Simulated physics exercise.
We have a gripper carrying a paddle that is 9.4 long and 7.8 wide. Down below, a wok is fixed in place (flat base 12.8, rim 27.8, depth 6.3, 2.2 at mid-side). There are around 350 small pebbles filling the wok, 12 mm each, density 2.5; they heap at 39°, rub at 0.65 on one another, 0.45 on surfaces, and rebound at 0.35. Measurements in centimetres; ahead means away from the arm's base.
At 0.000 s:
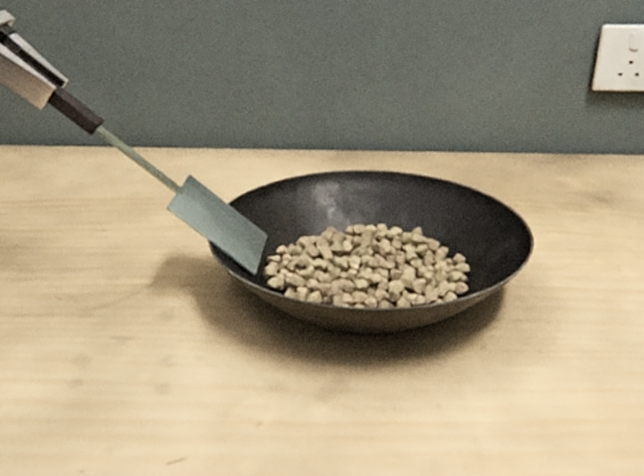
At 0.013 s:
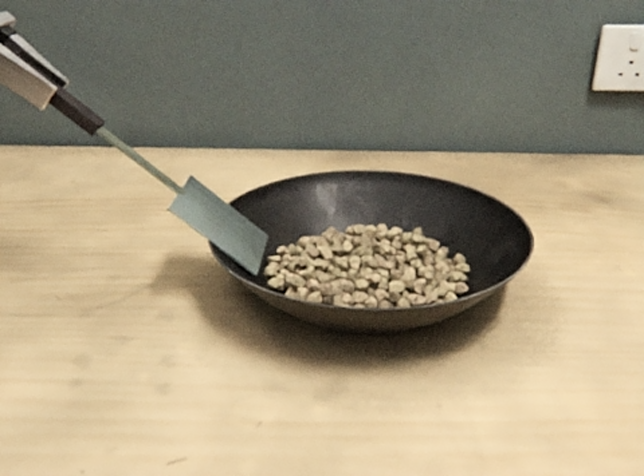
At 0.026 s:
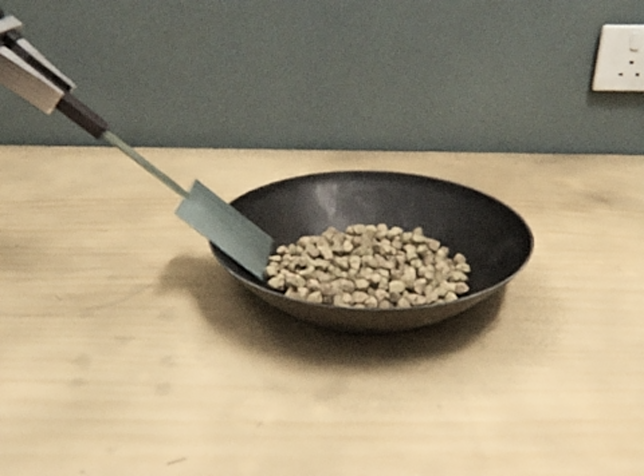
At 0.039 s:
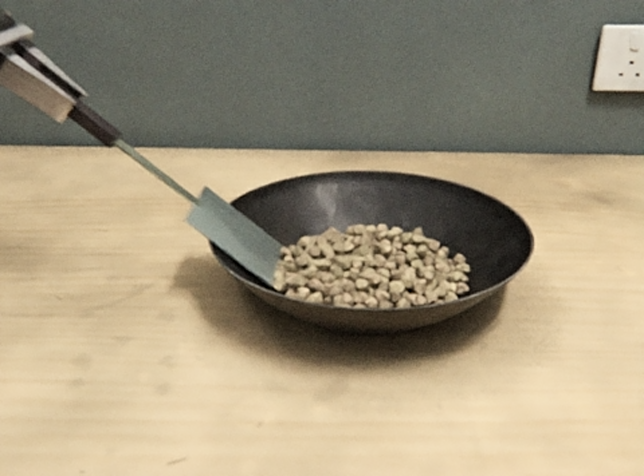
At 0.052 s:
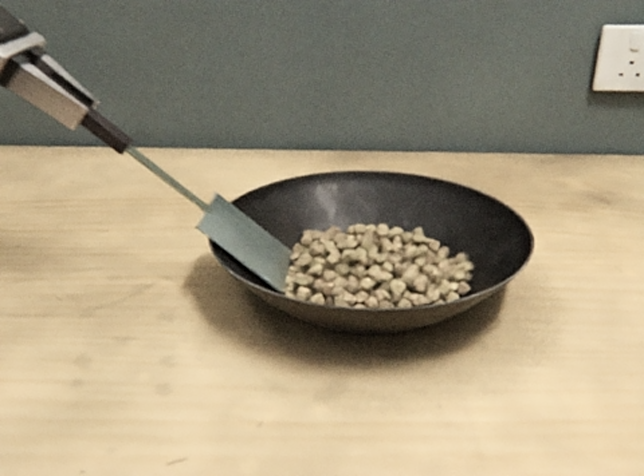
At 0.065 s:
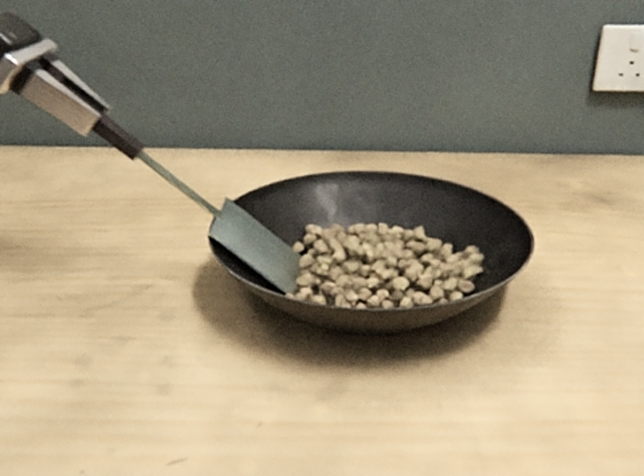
A robotic gripper at the upper left holds a flat grey-green paddle over the left rim of a black wok, seen from the front and slightly above on a pale wooden table. Small beige pebbles are heaped in the wok, with a grey-green wall and a white socket behind. The paddle slides slowly down and rightward, nudging the pebbles slightly right, while the wok and camera stay still.
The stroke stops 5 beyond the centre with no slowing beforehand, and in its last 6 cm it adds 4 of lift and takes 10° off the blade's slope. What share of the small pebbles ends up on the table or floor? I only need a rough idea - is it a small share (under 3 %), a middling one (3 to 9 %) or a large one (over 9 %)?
A small one, under 3 %.
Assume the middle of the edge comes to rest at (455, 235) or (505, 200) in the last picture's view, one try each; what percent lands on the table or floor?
The two tries give near 10 and near 35 in a hundred.
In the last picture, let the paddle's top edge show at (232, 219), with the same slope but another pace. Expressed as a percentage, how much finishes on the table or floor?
About 5 percent.
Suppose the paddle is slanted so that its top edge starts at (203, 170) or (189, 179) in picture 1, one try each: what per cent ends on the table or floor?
About 0% and 0%.
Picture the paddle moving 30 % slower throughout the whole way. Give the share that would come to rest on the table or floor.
Roughly 0 per cent, I'd say.
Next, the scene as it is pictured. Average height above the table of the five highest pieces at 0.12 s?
Somewhere near 5 cm, I'd say.
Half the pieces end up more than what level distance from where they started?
The figure is about 4 cm.
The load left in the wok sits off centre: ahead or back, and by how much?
Roughly 5.0 cm ahead.
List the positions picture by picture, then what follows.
The first frame shows the paddle top edge at (178, 190), sloping 41°; upper third of the load around (367, 266), from x 270 to 460, top at y 230; 347 in the wok.
The second frame shows the paddle top edge at (179, 191), sloping 41°; upper third of the load around (367, 267), from x 270 to 460, top at y 230.
The third frame shows the paddle top edge at (185, 195), sloping 41°; upper third of the load around (367, 267), from x 270 to 460, top at y 230.
The fourth frame shows the paddle top edge at (195, 202), sloping 41°; upper third of the load around (369, 267), from x 275 to 460, top at y 230.
The fifth frame shows the paddle top edge at (206, 209), sloping 41°; upper third of the load around (374, 264), from x 290 to 465, top at y 230.
The sixth frame shows the paddle top edge at (218, 214), sloping 41°; upper third of the load around (382, 262), from x 290 to 475, top at y 230; 347 in the wok.
After 0.12 s, sloping 41°, highest piece 6 above the table; 347 in the wok.
After 0.17 s, sloping 37°, highest piece 7 above the table; 347 in the wok.
After 0.40 s, sloping 31°, highest piece 7 above the table; 346 in the wok, 1 on the table or floor.
After 1.45 s, sloping 31°, highest piece 7 above the table; 346 in the wok, 1 on the table or floor.
In the end, 346 in the wok, 1 on the table or floor. That is 0 % on the table or floor.
